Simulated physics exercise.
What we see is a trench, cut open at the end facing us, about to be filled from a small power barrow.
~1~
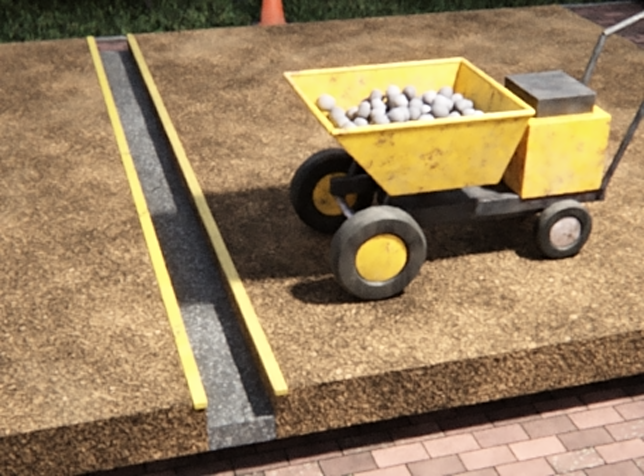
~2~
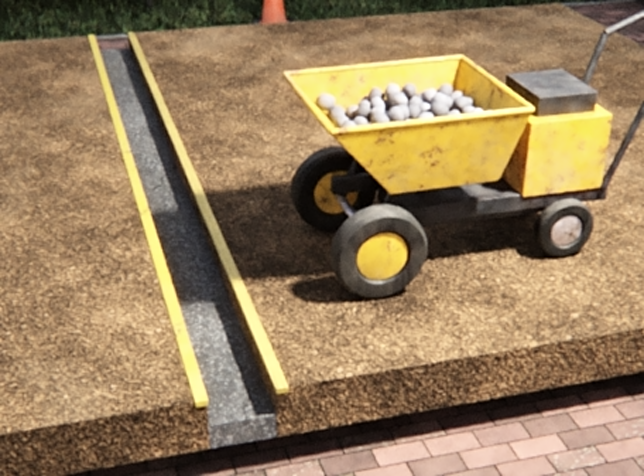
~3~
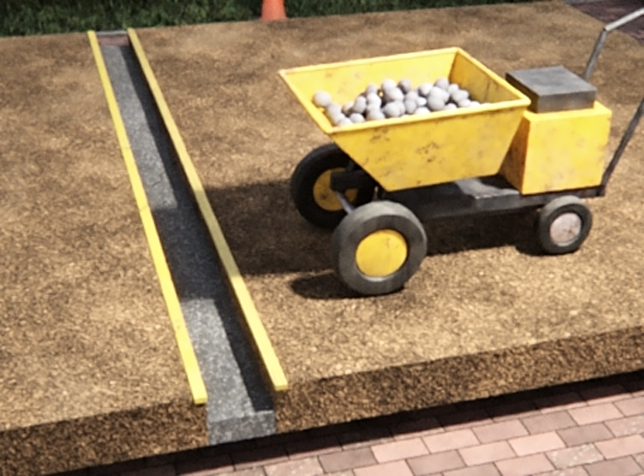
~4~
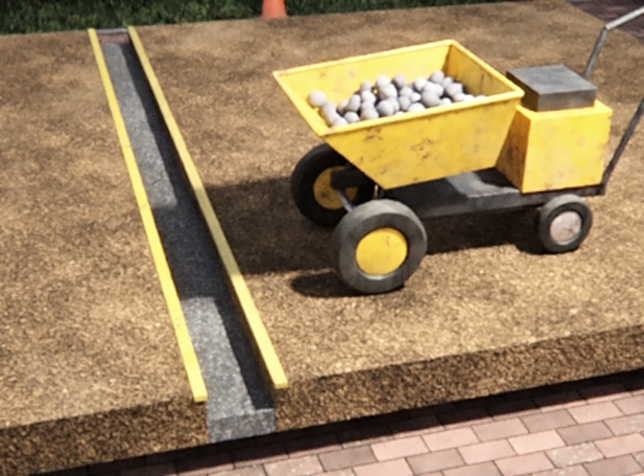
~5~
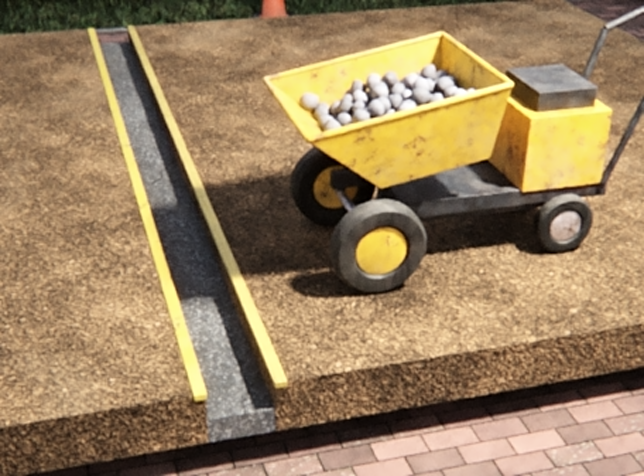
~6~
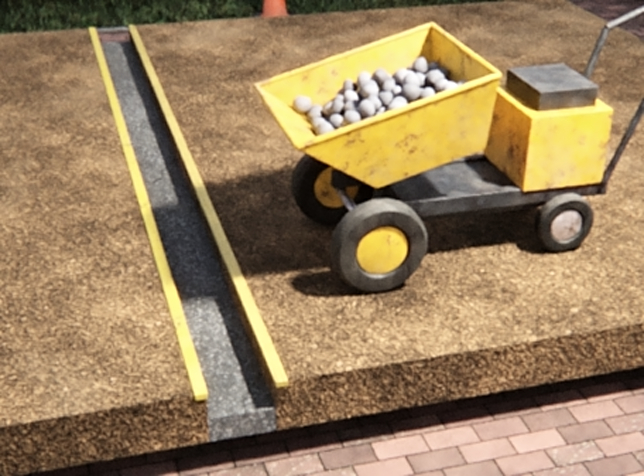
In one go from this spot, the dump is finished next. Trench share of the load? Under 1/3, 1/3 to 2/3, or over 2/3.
1/3 to 2/3.
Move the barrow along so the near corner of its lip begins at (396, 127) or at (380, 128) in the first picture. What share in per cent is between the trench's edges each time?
50 % and 60 %.
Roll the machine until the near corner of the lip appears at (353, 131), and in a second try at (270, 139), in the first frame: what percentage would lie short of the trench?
Near 0 % and 0 %.
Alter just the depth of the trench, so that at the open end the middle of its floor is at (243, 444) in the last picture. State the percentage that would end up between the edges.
About 80 per cent.
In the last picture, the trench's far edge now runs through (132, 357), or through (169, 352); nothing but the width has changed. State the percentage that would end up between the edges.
90 %, then 70 %.
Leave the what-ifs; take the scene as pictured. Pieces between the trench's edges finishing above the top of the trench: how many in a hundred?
It works out at about 25 percent.
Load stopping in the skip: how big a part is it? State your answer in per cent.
About 20 in a hundred.
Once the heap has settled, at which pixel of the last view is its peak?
Near (190, 258).
Shortly afterwards, skip tipped steeply; the whole lot in the skip.
Next, skip tipped right over; near two thirds in the skip; near a quarter in or heaped over the trench; a little beyond it.
Some moments later, skip tipped right over; near a quarter in the skip; near half in or heaped over the trench; near a quarter beyond it.
In the end, skip tipped right over; near a quarter in the skip; near half in or heaped over the trench; near a quarter beyond it.
